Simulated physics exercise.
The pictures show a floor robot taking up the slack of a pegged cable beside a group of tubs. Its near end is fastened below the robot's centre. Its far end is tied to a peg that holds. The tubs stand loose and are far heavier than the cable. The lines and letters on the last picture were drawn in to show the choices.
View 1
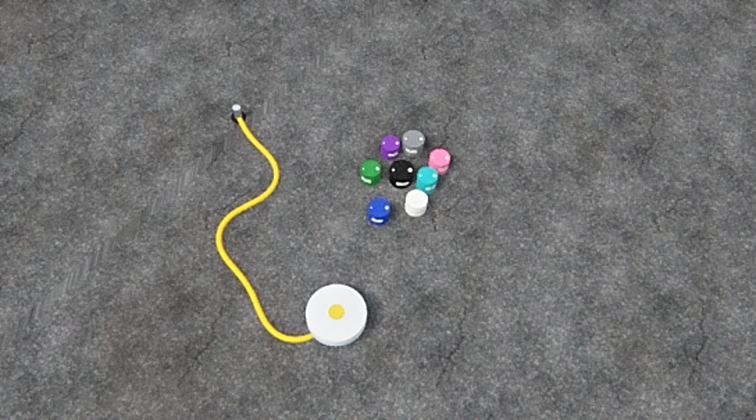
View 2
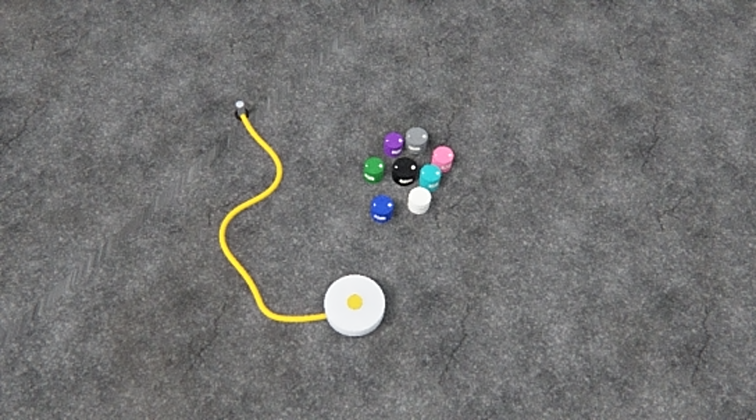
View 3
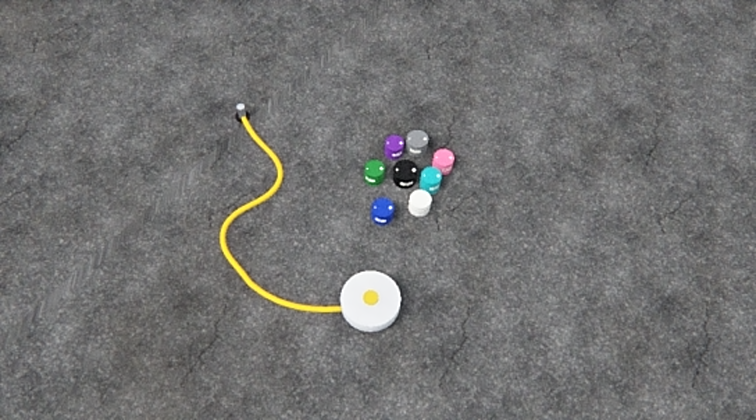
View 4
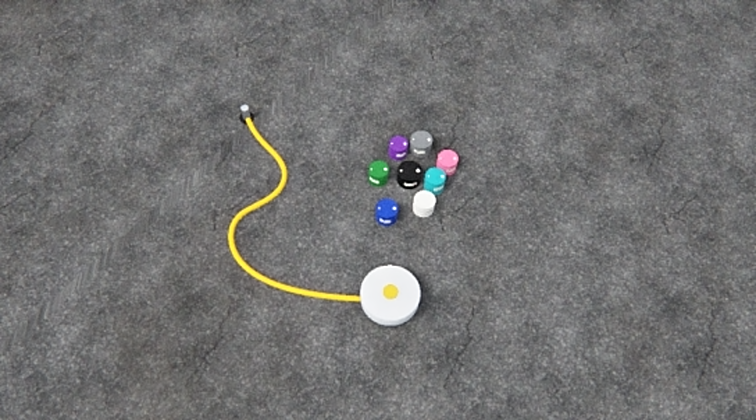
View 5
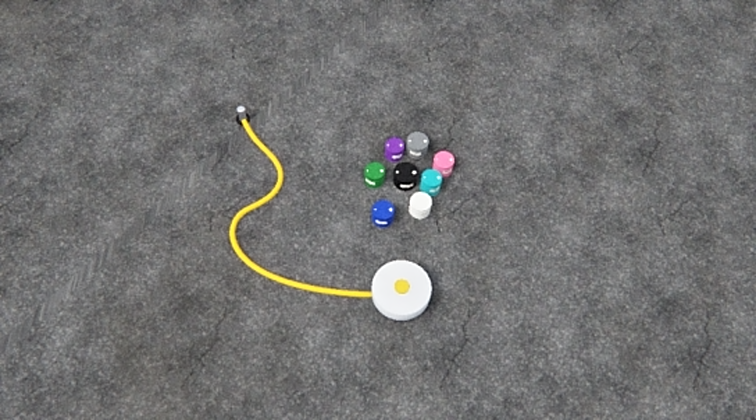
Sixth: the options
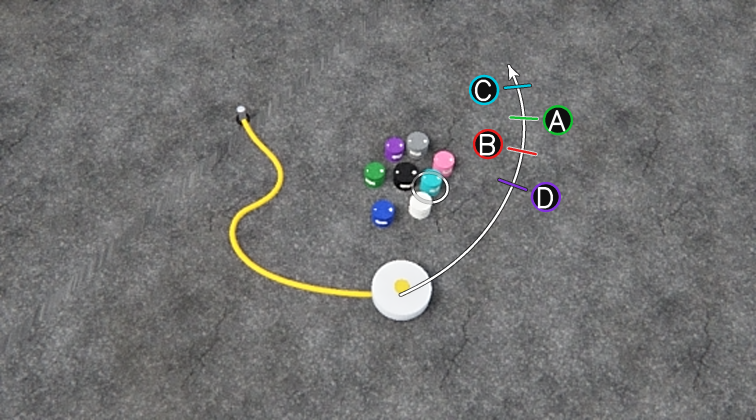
The video shows a round white robot with a yellow centre, attached to a wavy yellow cable pegged at its far end, sliding gradually right and slightly upward below a cluster of small coloured tubs as the cable's lower part straightens.
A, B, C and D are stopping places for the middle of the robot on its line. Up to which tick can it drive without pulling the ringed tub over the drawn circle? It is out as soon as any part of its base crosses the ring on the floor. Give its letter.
B is the last safe stop.
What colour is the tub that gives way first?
Blue.
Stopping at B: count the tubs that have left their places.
Two.
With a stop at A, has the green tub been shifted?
Yes.
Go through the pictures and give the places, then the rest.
Grey tub (413, 143); blue tub (379, 212); purple tub (390, 148), in the first picture.
Robot (355, 306); green tub (374, 170), in the second picture.
Robot (371, 302); turquoise tub (431, 181), in the third picture.
Robot (390, 296); black tub (409, 175), in the fourth picture.
Robot (401, 291); grey tub (417, 145); blue tub (383, 214); purple tub (394, 150), in the fifth picture.
On the marked copy, A at (524, 118); B at (522, 151); C at (518, 87); D at (513, 185); the ring at (430, 187); the route from (401, 295) via (511, 188) to (509, 66).
Following B. Soon after the start, robot (465, 250); turquoise tub (431, 183).
Later, robot (508, 195); turquoise tub (431, 183).
In the end, robot (524, 146); turquoise tub (431, 183); white tub (419, 199); blue tub (391, 196); the turquoise tub is still in its ring.
As for the rest, A drags the ringed tub to (432, 166); C drags the ringed tub to (431, 147); D is safe but short.
